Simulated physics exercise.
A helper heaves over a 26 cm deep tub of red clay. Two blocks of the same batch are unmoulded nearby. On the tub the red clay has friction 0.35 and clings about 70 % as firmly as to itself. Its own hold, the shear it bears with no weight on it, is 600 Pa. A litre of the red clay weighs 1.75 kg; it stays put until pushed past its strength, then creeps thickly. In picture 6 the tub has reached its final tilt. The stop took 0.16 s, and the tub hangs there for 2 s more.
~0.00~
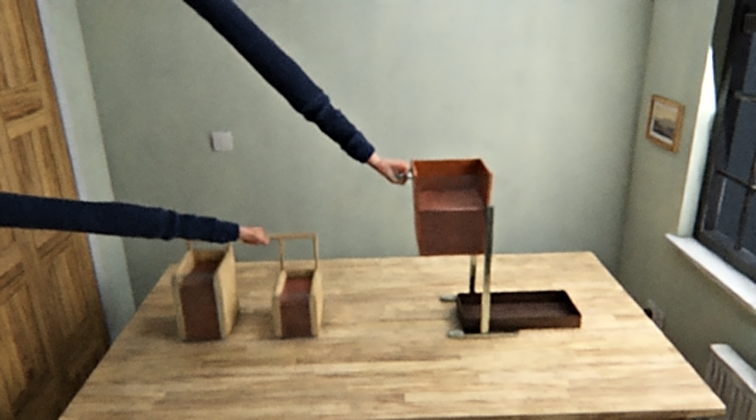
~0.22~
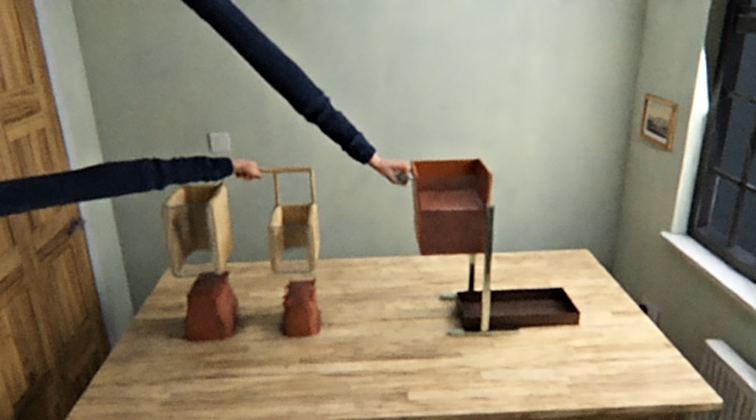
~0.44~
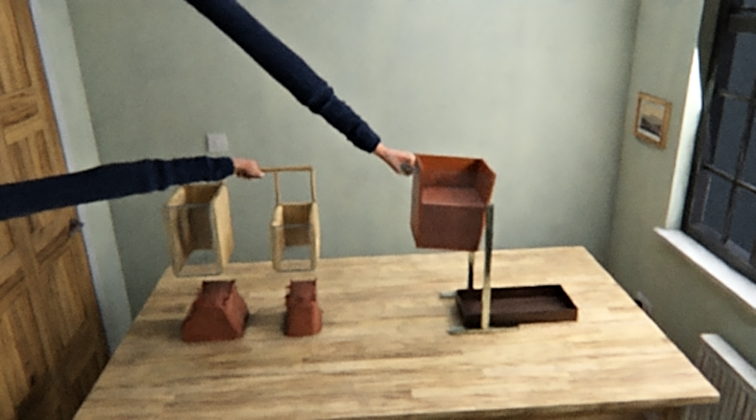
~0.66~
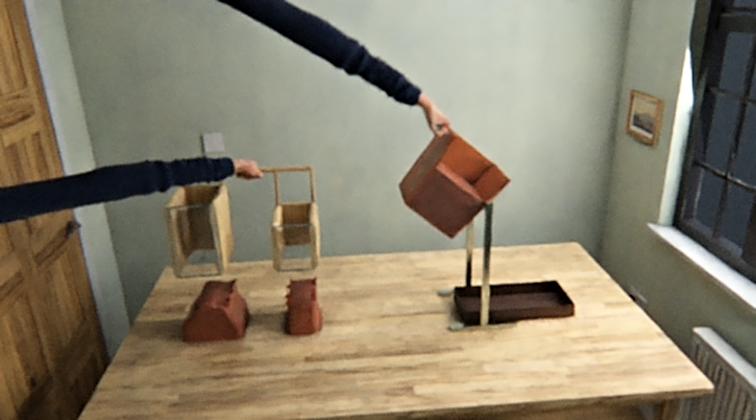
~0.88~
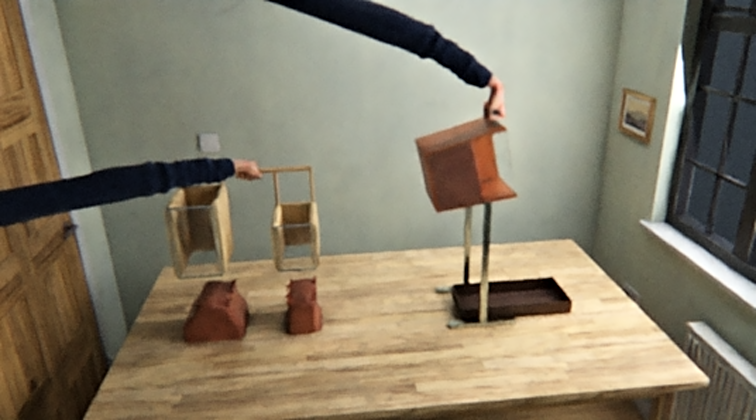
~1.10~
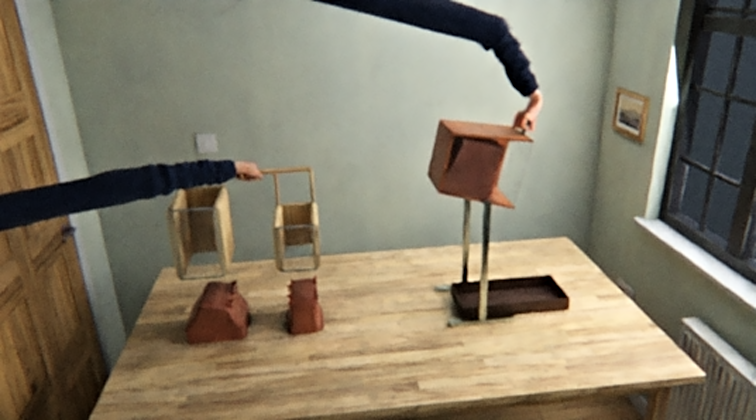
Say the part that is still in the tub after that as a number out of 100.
Expect roughly 53 %.
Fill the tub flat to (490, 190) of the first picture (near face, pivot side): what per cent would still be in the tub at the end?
In that case some 35 per cent.
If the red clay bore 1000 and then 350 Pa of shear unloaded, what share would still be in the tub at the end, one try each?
In that order: 50 %, 45 %.
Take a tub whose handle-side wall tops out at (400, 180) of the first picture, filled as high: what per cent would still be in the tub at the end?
It would be near 45 %.
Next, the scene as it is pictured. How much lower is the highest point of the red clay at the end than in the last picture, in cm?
Roughly 11 cm.
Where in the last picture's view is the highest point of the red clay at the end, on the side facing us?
Around (468, 171).
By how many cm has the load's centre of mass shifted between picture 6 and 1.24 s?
About 6 cm.
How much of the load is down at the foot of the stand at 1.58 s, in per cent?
Near 0 %.
After 1.24 s, the tub is at 102 degrees and holds 100 %.
After 1.41 s, the tub is at 102 degrees and holds 70 %.
After 1.58 s, the tub is at 102 degrees and holds 53 %.
After 1.75 s, the tub is at 102 degrees and holds 53 %.
After 3.10 s, at the end, the tub is at 102 degrees and holds 53 %.
